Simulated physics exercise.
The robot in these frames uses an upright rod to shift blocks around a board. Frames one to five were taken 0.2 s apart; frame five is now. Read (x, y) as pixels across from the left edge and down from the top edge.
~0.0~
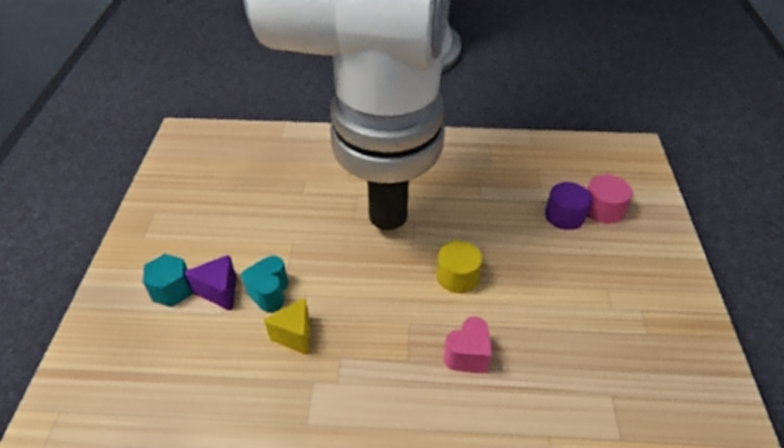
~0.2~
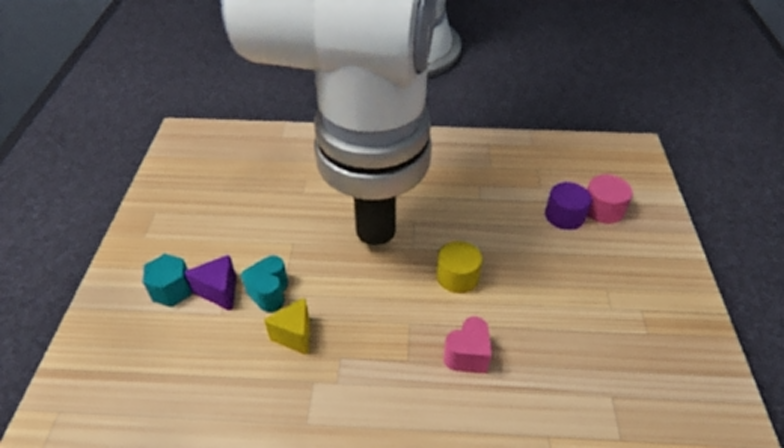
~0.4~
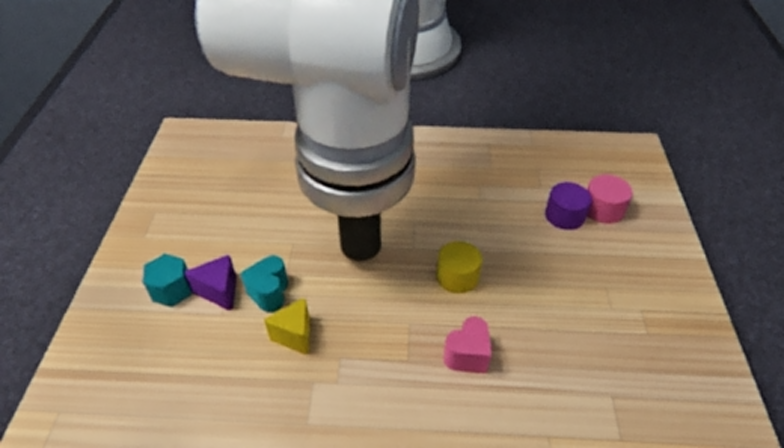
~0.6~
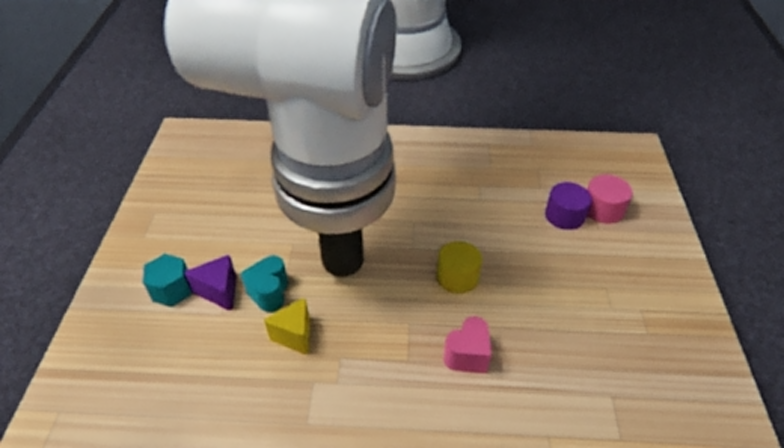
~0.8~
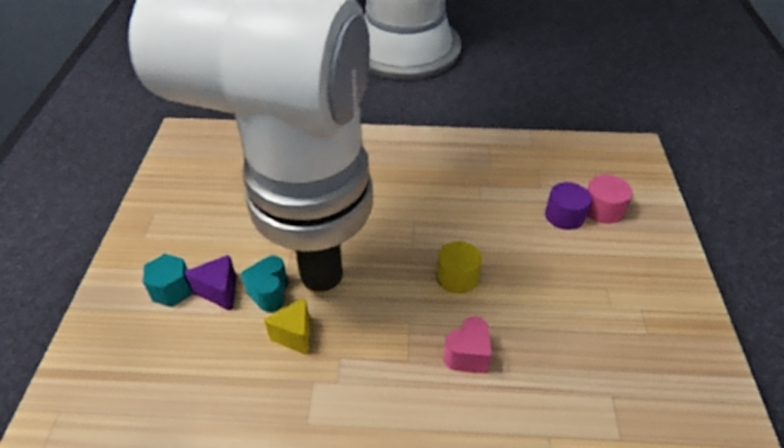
A pale wooden board on a dark grey floor is seen from above at an angle by a still camera. A turquoise hexagon, purple triangle, turquoise heart and yellow triangle sit at left, with a yellow cylinder and pink heart nearer the middle and purple and pink cylinders at upper right. A white robot arm moves its upright black rod leftward and toward the viewer, nearing the turquoise heart, while every block stays still.
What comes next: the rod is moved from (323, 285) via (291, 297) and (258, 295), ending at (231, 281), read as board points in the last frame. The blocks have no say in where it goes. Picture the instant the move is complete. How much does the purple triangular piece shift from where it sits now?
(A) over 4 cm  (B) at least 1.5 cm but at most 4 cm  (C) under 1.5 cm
A (over 4 cm)
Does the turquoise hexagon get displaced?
Yes, that is how it ends up.
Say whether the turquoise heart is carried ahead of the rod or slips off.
I'm fairly sure the turquoise heart rides along ahead of the rod to the very end.
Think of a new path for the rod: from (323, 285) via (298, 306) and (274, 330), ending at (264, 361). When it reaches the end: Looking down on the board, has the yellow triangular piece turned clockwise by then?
No
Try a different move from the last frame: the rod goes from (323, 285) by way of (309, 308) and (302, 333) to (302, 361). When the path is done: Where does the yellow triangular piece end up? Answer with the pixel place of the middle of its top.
Roughly at (266, 367).
On the path given first. Halfway along, rod at (271, 288); turquoise hexagon at (145, 269), turned 15° clockwise; purple triangular piece at (191, 273); turquoise heart at (231, 276).
At the end, rod at (228, 271); turquoise hexagon at (127, 270), turned 40° clockwise; purple triangular piece at (159, 278), turned 35° anticlockwise; turquoise heart at (189, 259); yellow triangular piece in place.
